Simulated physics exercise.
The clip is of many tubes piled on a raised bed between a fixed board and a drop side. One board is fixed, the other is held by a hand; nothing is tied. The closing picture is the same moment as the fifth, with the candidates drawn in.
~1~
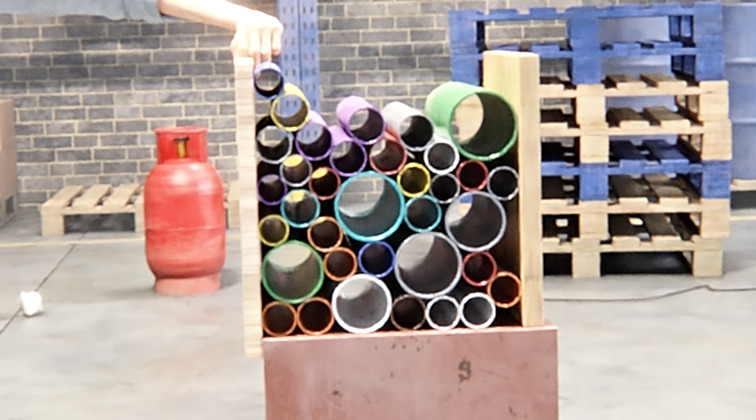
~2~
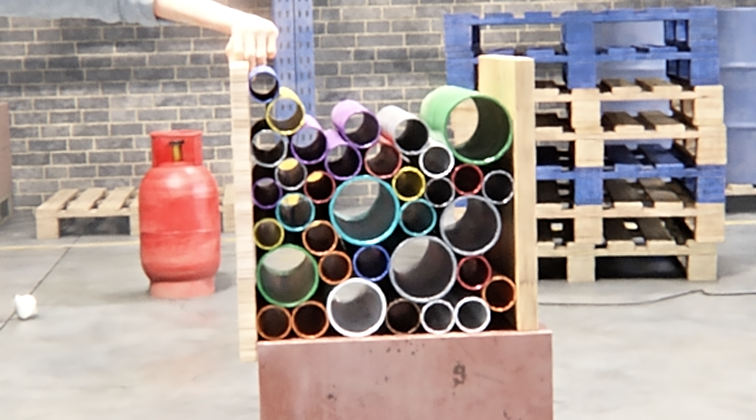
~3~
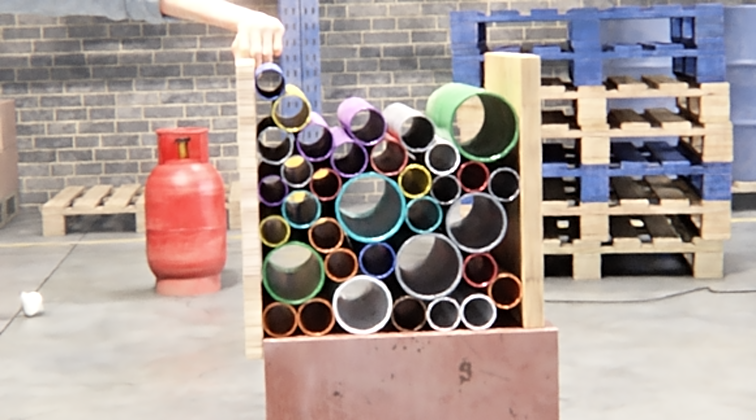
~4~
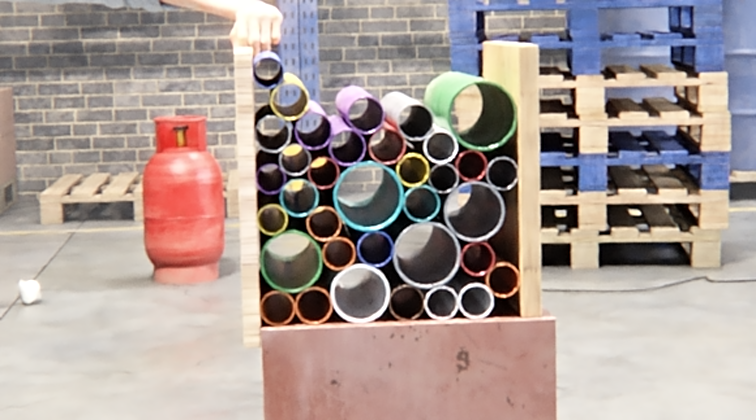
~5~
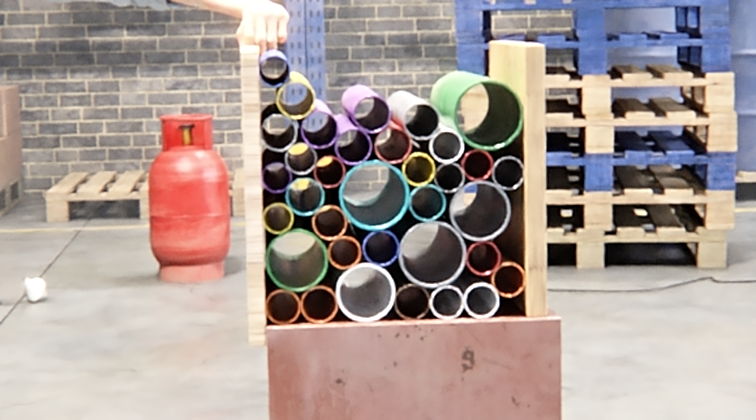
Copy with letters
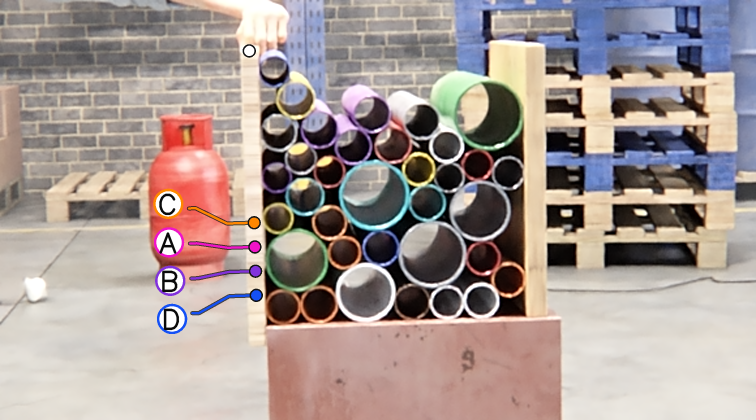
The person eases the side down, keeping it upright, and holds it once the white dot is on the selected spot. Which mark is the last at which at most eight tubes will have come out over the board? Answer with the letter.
The lowest mark that will do is C.
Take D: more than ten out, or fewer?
At D, more than ten.
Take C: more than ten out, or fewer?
At C, fewer than ten.
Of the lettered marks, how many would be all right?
The number is one.
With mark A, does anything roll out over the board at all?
Yes.
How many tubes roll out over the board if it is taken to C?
With C, six.
On the marked copy, A at (255, 247); B at (256, 271); C at (254, 223); D at (256, 295); the white dot at (249, 51).
With C. Early on, top of the board (260, 123).
Further on, top of the board (262, 206).
At the end, top of the board (263, 222), six out over the board.
As for the rest, A more than eight out over the board; B more than eight out over the board; D more than eight out over the board.
